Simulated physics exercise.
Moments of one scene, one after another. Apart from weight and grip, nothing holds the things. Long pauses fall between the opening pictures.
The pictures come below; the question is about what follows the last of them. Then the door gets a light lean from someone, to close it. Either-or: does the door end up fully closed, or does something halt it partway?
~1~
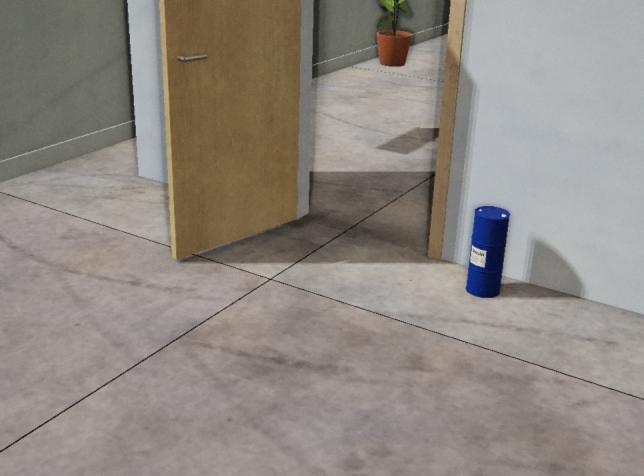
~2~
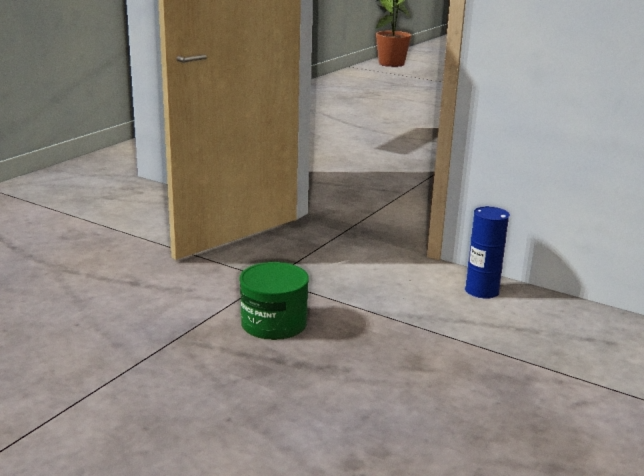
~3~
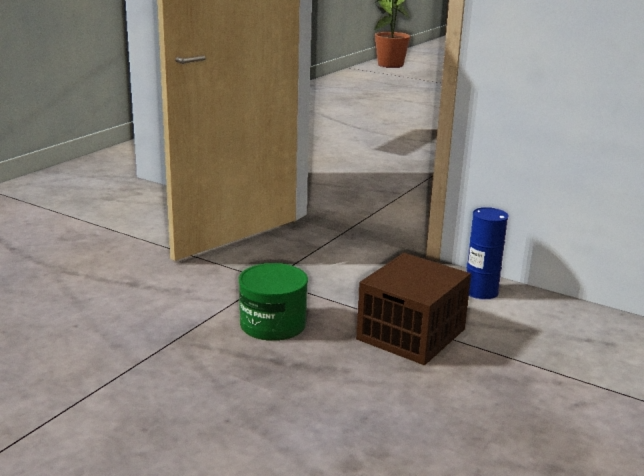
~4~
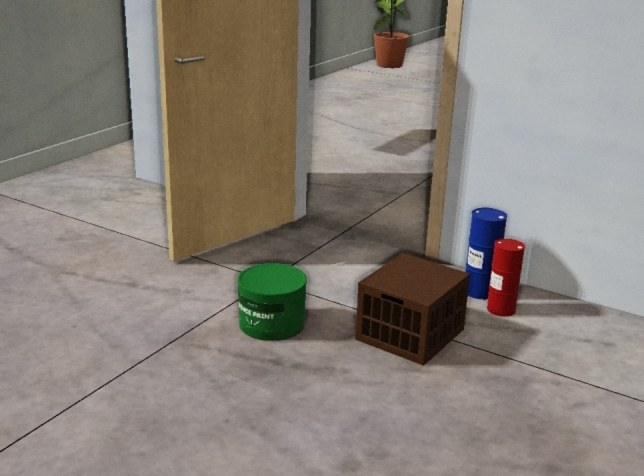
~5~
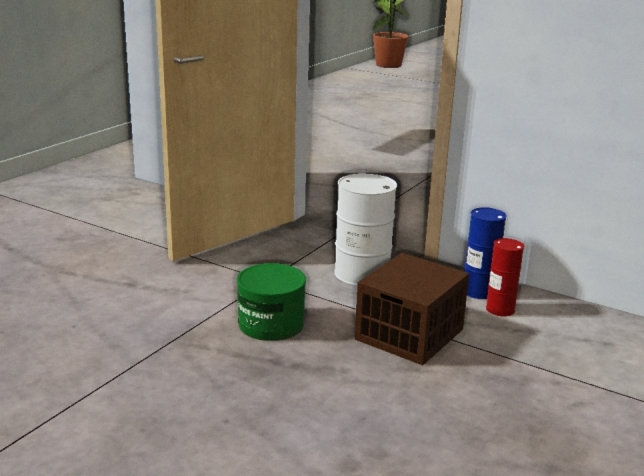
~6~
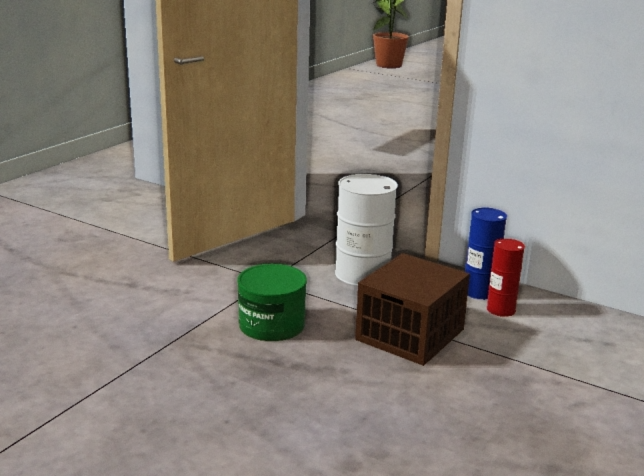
It gets stuck.
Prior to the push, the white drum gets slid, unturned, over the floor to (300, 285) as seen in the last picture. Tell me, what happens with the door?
Next, the door gets stuck partway.
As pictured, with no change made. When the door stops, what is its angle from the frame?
I'd say it stays open by roughly 30 degrees.
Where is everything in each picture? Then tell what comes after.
The first picture shows door wide open and still.
The second picture shows door wide open and still; green pail (274, 300).
The third picture shows door wide open and still; brown crate (414, 306); blue canister (486, 254).
The fourth picture shows door wide open and still; red canister (505, 278); green pail (272, 302).
The fifth picture shows door wide open and still; brown crate (412, 306); blue canister (484, 254).
The sixth picture shows door wide open and still; white drum (365, 230); red canister (505, 278).
Then, 0.90 s on from there, open by 73°.
Then, 1.50 s on from there, open by 37°; white drum shifted a little near (372, 229).
In the end, open by 28°; moved from the start, white drum; the other 4 unmoved. At the end, from the last picture's camera, white drum near (393, 225).
